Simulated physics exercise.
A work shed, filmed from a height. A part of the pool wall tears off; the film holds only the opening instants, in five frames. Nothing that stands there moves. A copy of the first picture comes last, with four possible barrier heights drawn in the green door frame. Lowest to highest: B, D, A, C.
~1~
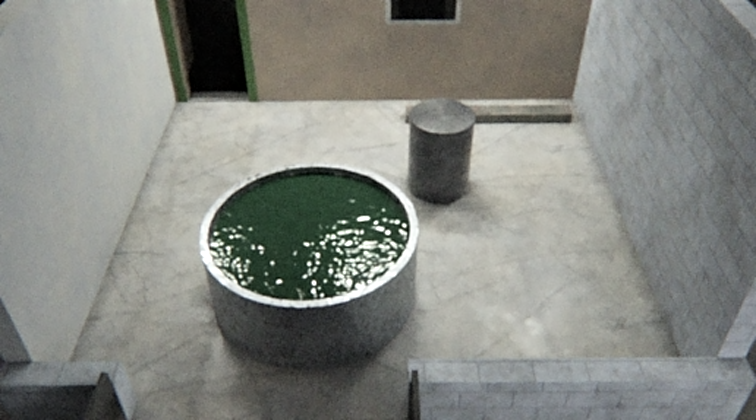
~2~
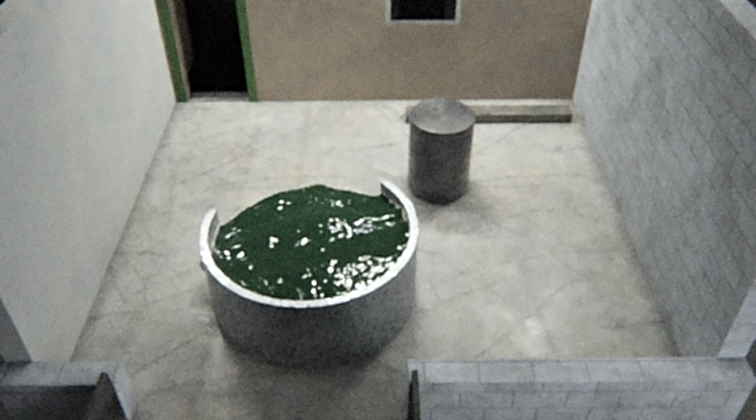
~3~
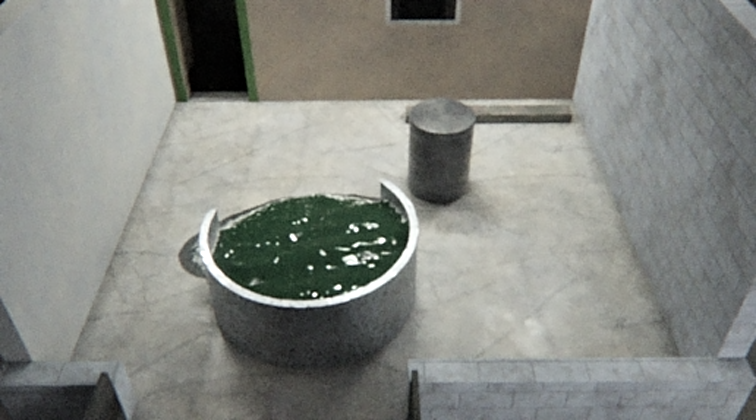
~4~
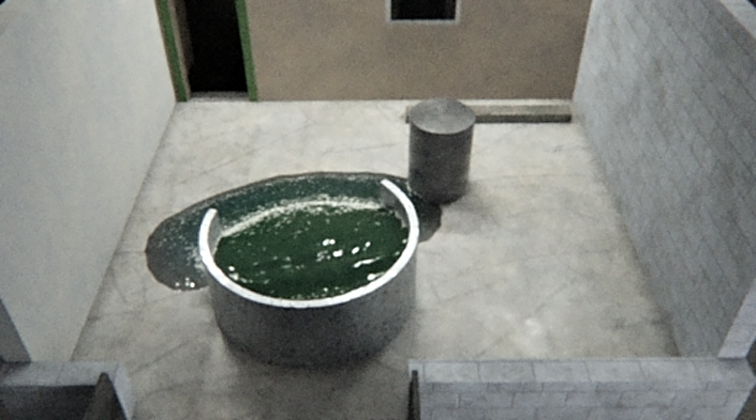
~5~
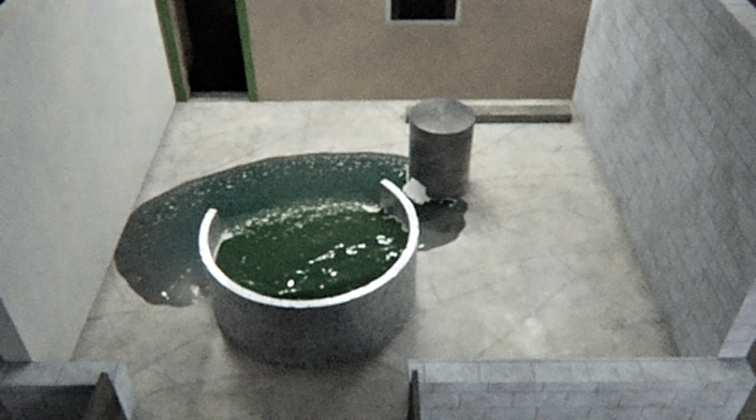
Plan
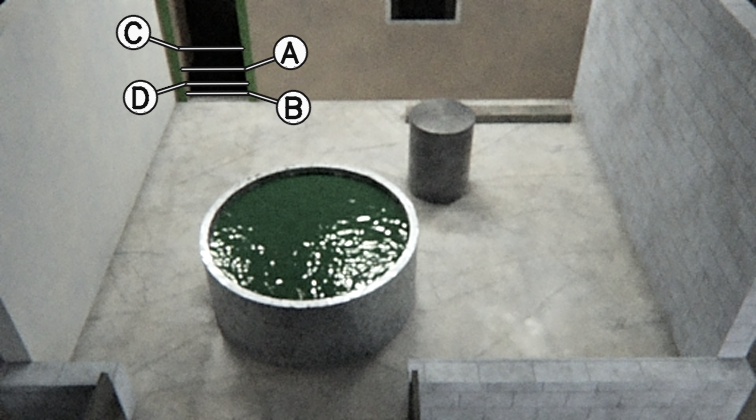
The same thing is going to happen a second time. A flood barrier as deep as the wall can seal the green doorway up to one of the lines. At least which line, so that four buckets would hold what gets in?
That is height A.
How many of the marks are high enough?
Two.
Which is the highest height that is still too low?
Here it is height D.
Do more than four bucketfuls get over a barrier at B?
Yes, that goes wrong.
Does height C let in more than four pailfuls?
No, not at all.
In white, A at (213, 69); B at (218, 93); C at (210, 48); D at (216, 83); from the bottom up B, D, A, C.
If A is chosen, a splash gets over, under a bucket.
If B is chosen, dozens of bucketfuls pour in.
If C is chosen, nothing gets over.
If D is chosen, about 9 bucketfuls get in.
